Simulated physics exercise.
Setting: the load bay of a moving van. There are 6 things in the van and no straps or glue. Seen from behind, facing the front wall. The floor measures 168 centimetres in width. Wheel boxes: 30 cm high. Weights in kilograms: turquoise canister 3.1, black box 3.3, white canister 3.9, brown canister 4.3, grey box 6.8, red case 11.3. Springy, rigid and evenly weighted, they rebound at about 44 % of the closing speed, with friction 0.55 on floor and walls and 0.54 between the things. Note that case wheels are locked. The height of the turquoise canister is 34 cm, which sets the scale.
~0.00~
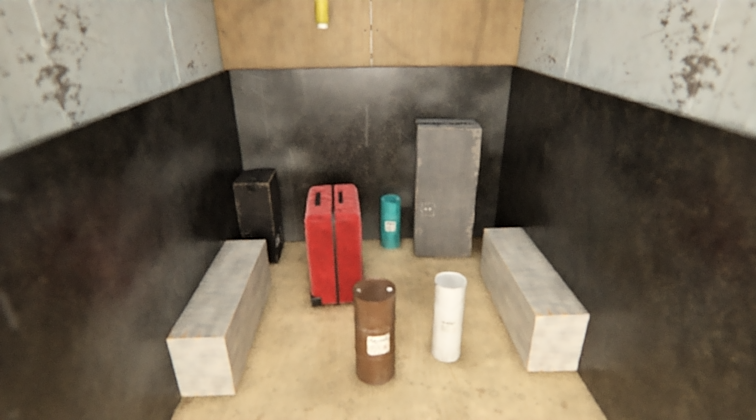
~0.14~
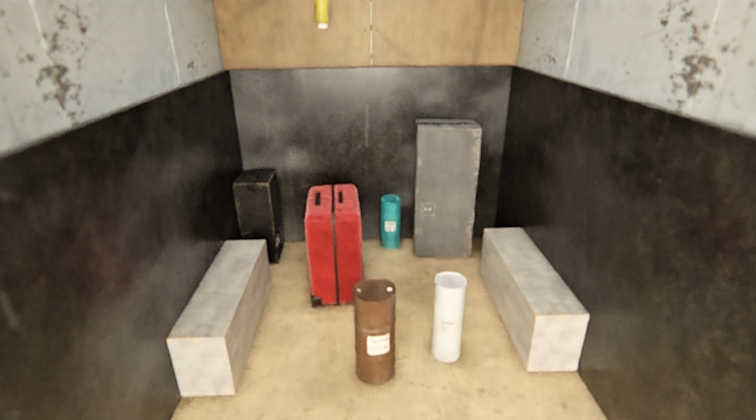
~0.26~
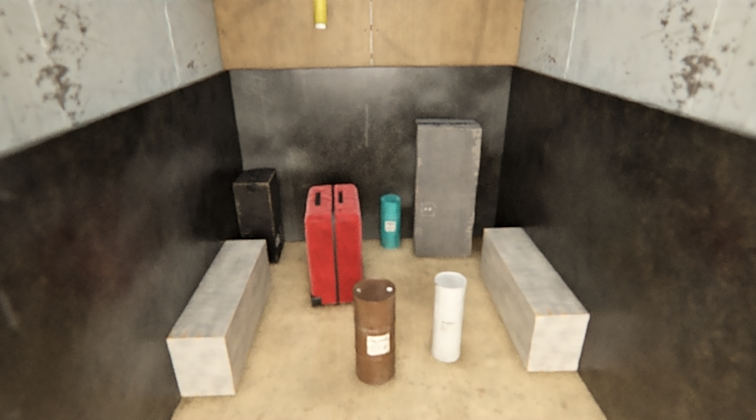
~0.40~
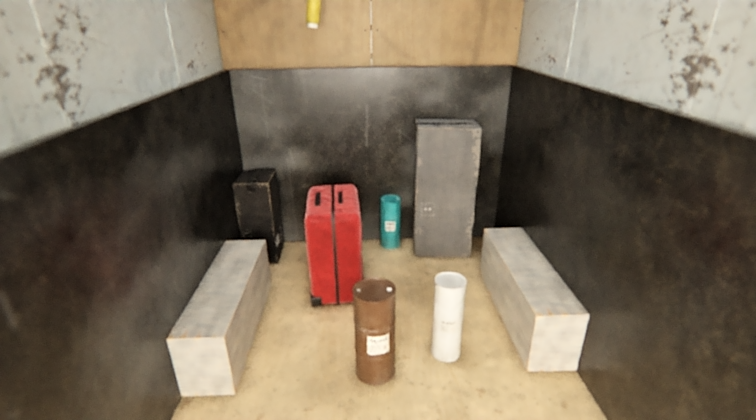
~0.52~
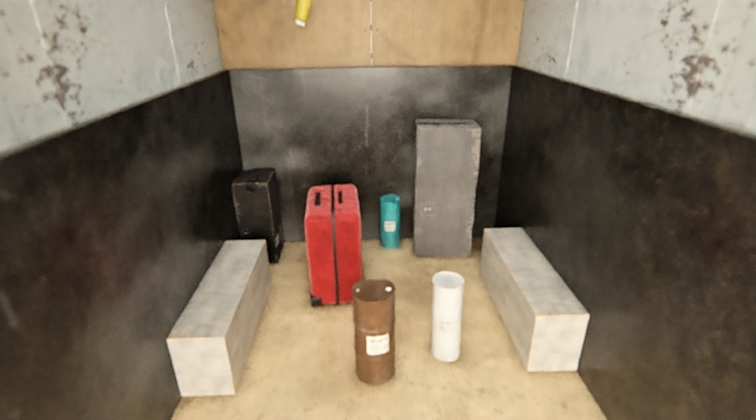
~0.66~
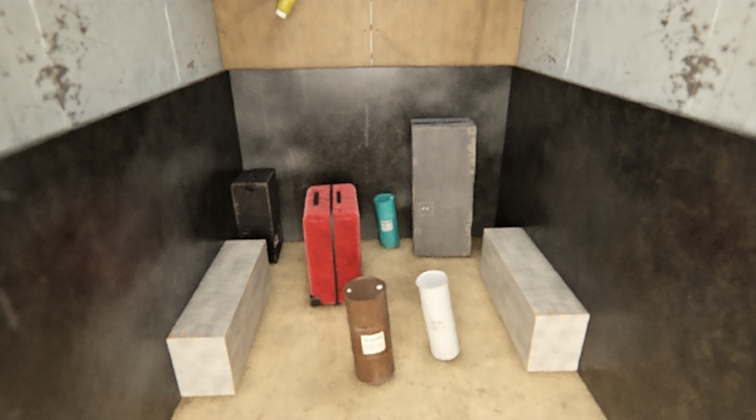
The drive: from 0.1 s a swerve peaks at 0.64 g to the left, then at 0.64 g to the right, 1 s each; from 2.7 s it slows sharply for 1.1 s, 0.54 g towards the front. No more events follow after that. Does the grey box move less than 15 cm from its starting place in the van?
I expect it to stay within the limit.
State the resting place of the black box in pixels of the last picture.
In the last view, its centre sits near (310, 223).
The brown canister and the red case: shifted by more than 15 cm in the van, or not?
First the brown canister: It departs its position; then the red case: It stays in position.
Around 0.96 s, load feels 0.18 g left; grey box at 14° to upright near (426, 185); white canister at 72° to upright; turquoise canister at 73° to upright.
Around 1.76 s, load feels 0.44 g right; grey box at 6° to upright near (451, 186); white canister on its side; brown canister on its side.
Around 3.06 s, load feels 0.54 g forwards; grey box shifted 4 cm near (449, 188); white canister on its side; brown canister on its side.
Finally (4.4 s), on their side or leaning hard in the van, turquoise canister, black box, white canister and brown canister; the other 2 still in place (within 15 cm). In the last view, grey box near (451, 188).
